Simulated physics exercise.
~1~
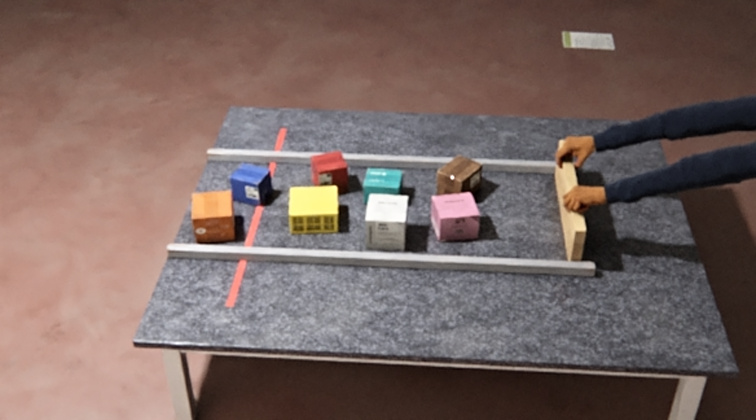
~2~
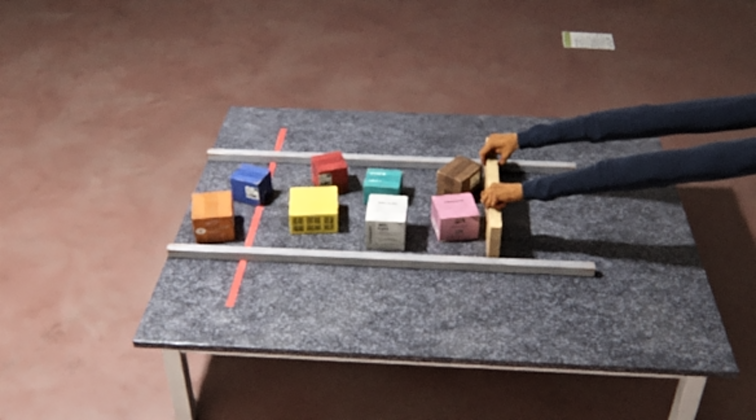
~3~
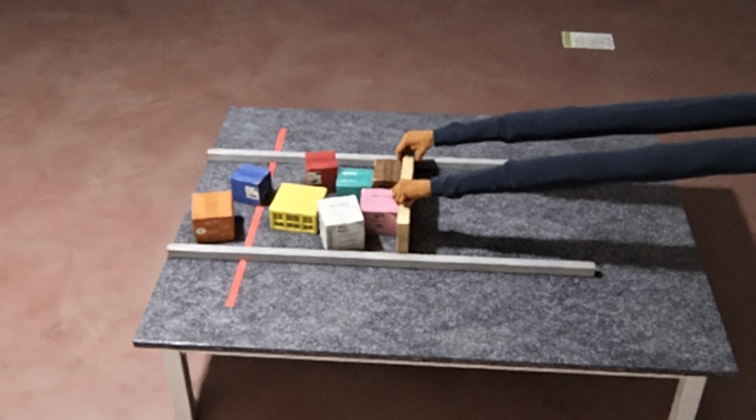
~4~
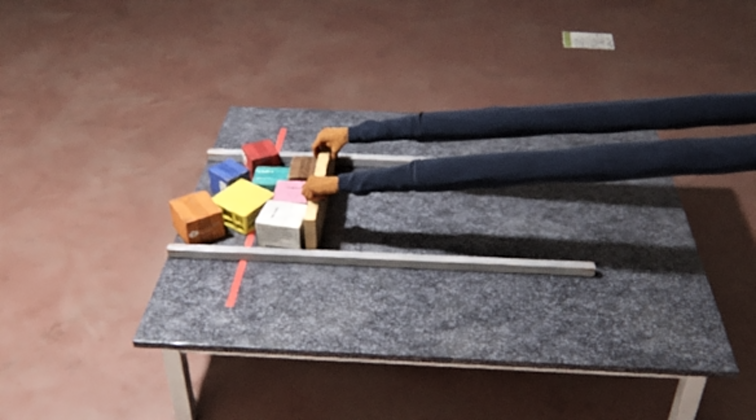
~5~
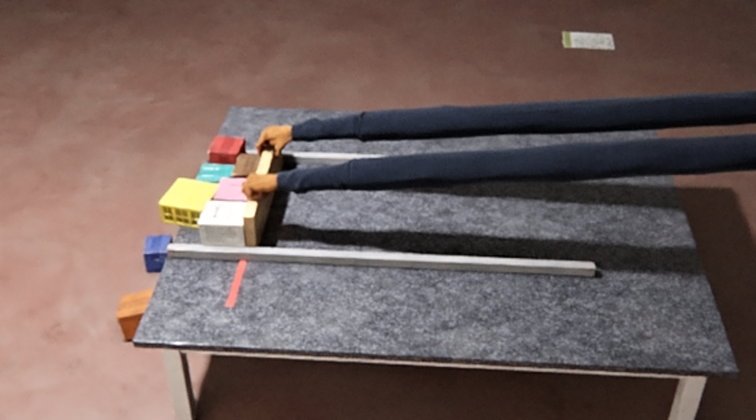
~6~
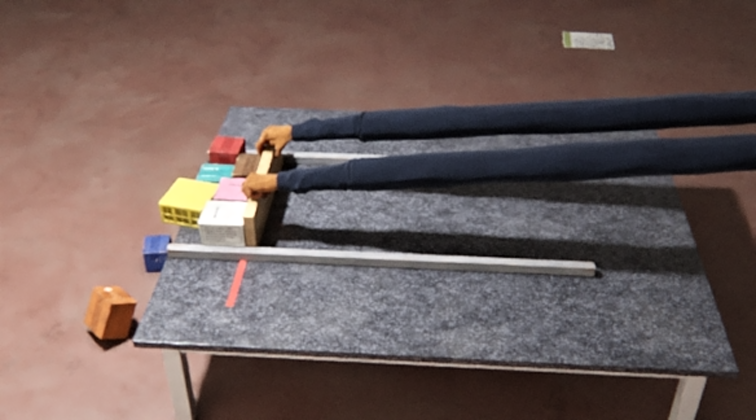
A wooden plank, held upright by two gloved hands, slides left across a speckled grey table between two pale rails, toward a jumble of colourful boxes near a red tape line. It reaches the pink box and brown parcel first, then drives them into the white, turquoise, red and yellow ones. The bunched group shoves against the blue and orange parcels, and the load crowds over the tape toward the left edge. The orange and blue parcels go over the edge, the orange one dropping farther away. The plank halts, with the remaining boxes packed at the brink.
